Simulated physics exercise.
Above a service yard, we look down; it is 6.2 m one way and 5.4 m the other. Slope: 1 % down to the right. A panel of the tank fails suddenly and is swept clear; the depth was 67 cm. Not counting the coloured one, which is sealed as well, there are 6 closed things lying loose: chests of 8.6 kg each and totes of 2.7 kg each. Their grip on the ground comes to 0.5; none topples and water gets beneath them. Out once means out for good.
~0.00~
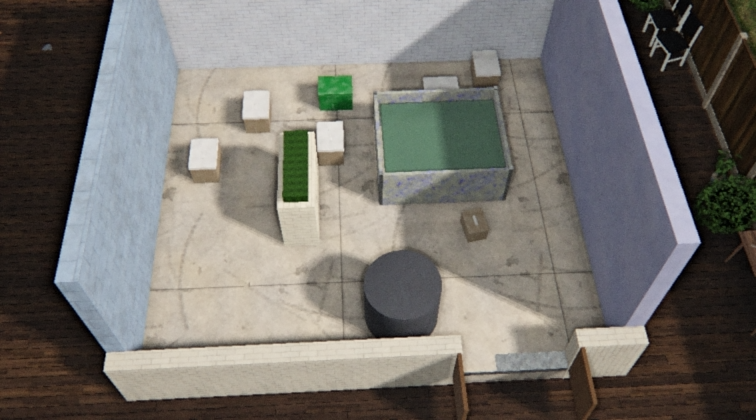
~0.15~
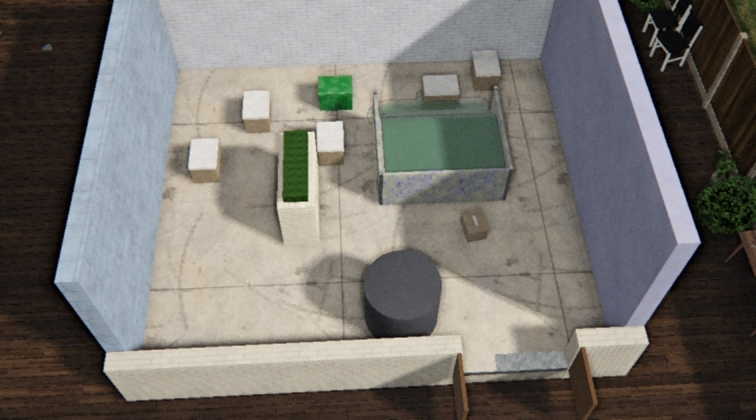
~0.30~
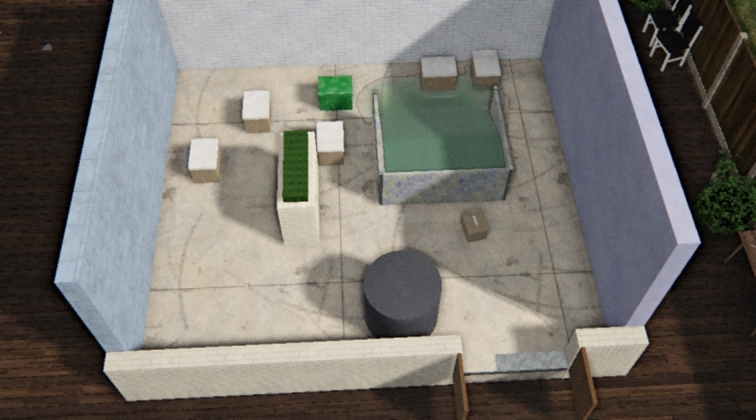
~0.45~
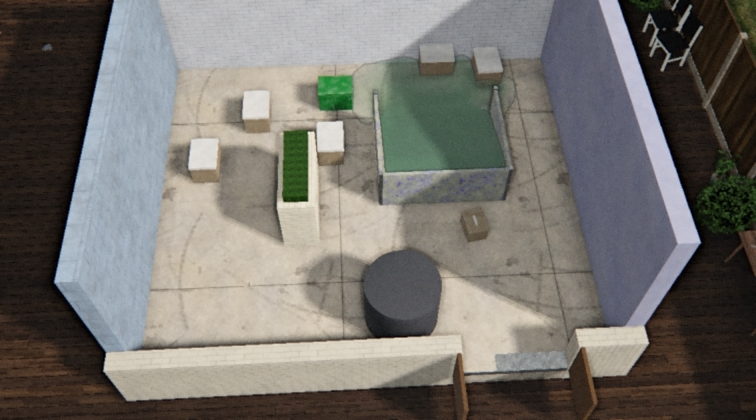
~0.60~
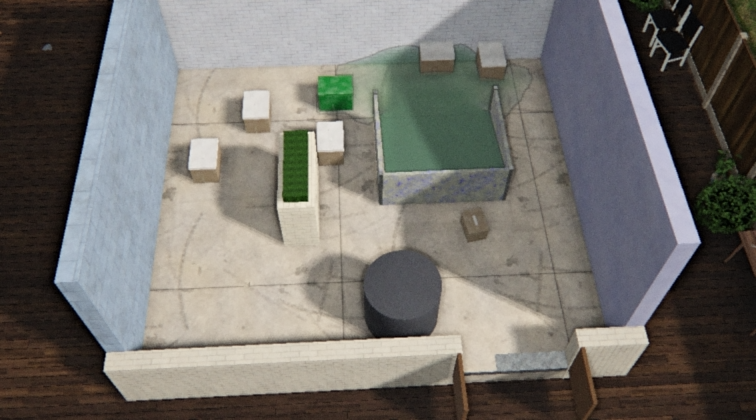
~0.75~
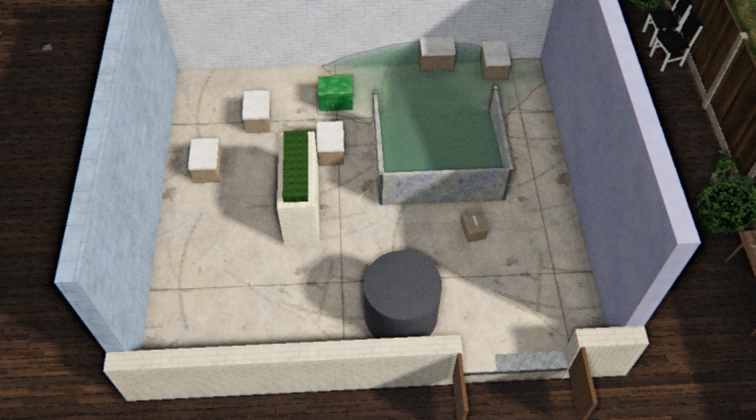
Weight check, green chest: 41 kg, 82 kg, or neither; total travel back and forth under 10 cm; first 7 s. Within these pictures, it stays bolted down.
I'd wager only the heavier one passes.
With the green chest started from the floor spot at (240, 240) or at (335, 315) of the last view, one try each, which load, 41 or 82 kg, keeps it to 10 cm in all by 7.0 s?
In turn: The lighter suffices; the lighter suffices.
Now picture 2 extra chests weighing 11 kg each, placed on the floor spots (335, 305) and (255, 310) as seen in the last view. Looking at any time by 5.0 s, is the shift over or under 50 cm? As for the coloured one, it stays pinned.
In that order: Not as far, then not as far.
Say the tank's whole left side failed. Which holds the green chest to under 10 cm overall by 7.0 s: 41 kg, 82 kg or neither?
Under that change, the first option suffices.
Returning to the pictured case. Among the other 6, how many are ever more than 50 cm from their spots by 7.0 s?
The answer here is 4.
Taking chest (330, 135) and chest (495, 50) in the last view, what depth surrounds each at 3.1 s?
Some 3 cm at the first, some 5 cm at the second.
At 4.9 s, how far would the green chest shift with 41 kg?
30 cm.
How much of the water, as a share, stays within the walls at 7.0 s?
About 88 in a hundred parts of the water.
After 1.4 s the green chest would be 0 cm from its start with 41 kg and 0 cm from its start with 82 kg; 4 cm of water round it then.
After 3.1 s the green chest would be 31 cm from its start with 41 kg and 0 cm from its start with 82 kg; 7 cm of water round it then.
After 4.9 s the green chest would be 31 cm from its start with 41 kg and 0 cm from its start with 82 kg; 5 cm of water round it then.
After 7.0 s the green chest would be 31 cm from its start with 41 kg and 0 cm from its start with 82 kg; 5 cm of water round it then.
